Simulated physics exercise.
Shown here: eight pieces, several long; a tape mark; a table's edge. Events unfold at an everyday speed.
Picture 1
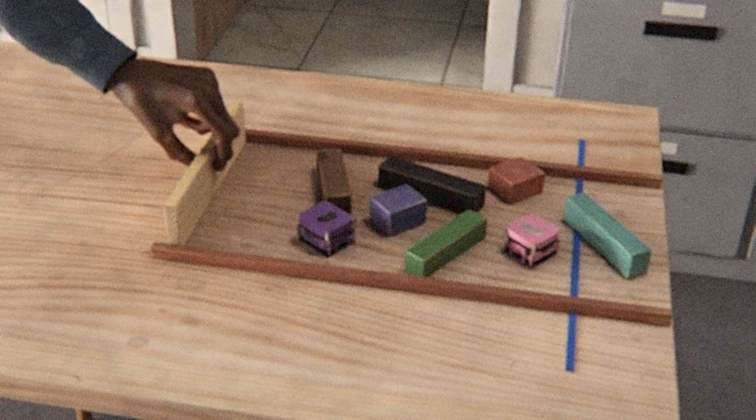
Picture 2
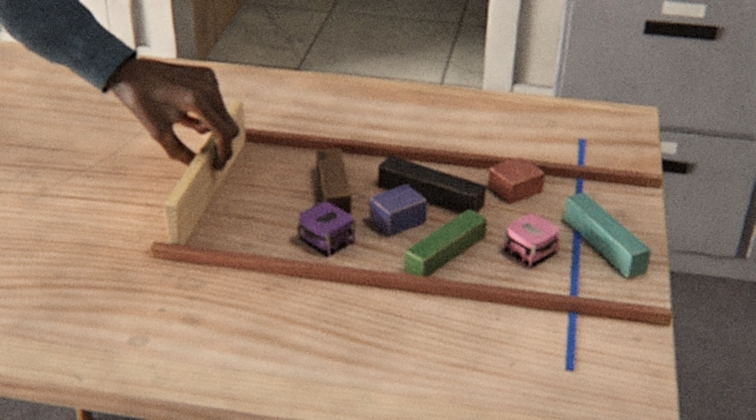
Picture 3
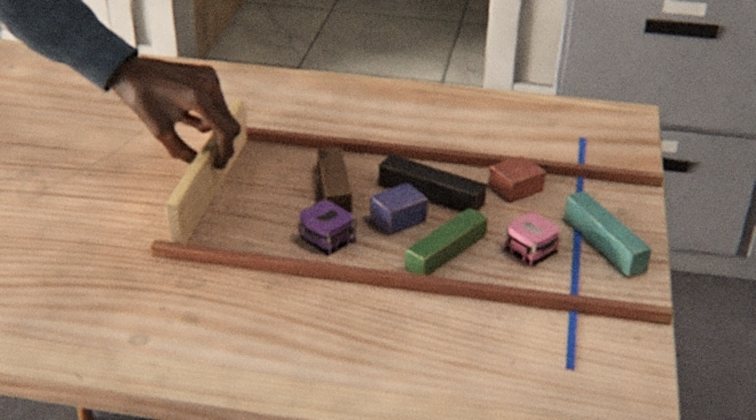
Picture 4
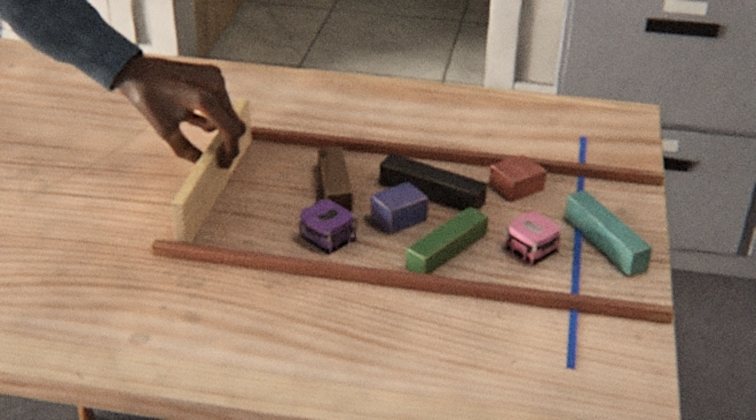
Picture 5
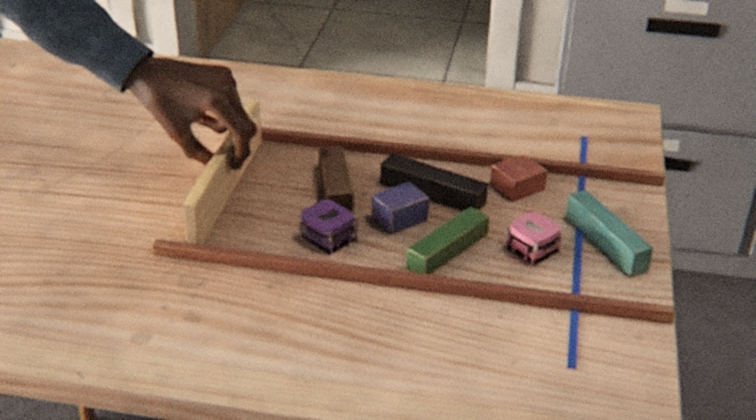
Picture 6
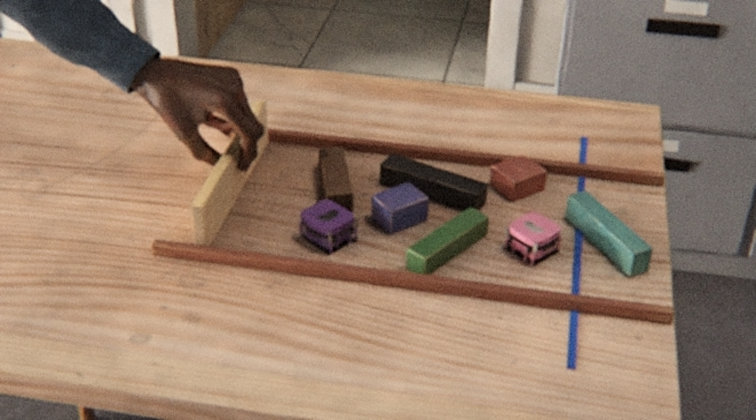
A hand in a dark sleeve holds an upright pale board on a wooden table, seen from above at an angle, with grey drawers and a tiled floor behind. Between two reddish-brown rails lie brown, black, purple, blue, green, red and pink pieces, with a turquoise bar across a blue line at right. The hand slides the board slightly rightward, while the pieces stay practically still.
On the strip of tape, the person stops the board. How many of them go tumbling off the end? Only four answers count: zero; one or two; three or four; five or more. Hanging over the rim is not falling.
My answer: One or two.
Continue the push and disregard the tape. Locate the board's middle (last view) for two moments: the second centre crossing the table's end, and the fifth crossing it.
Pixels, in order: Around (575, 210), around (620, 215).
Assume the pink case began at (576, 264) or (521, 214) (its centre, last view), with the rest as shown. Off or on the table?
Taken in order, it keeps its place and then does not stay.
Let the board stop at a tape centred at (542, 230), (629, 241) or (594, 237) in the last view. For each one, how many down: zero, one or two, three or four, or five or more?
Counts as listed: One or two / 5 or more / 3 or 4.
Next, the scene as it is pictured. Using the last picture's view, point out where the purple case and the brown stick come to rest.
For the purple case it's (601, 254), and for the brown stick it's (594, 211).
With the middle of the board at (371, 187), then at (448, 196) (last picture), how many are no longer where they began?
At the first place 4, at the second 7.
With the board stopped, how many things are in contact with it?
Number: 2.
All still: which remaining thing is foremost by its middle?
The one in question is the black stick.
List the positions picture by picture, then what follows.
In the first frame, turquoise bar (606, 234); pink case (532, 241); red block (516, 180); board (209, 171); tape (577, 237).
In the second frame, pink case (532, 241); green bar (446, 244).
In the third frame, red block (517, 179); black stick (432, 184).
In the fourth frame, turquoise bar (607, 231); board (215, 168).
In the fifth frame, pink case (534, 239); blue block (400, 208).
In the sixth frame, turquoise bar (607, 232); pink case (534, 239); red block (518, 178); board (233, 171); tape (579, 235).
Early on, none off yet; turquoise bar at rest near (607, 232); pink case at rest near (534, 239); red block at rest near (518, 178).
A while later, none off yet; turquoise bar moving near (618, 230); pink case travelled about its own width near (572, 250); red block travelled about its own width near (543, 178).
Finally, the number that fall off is one or two; lost, pink case and turquoise bar.
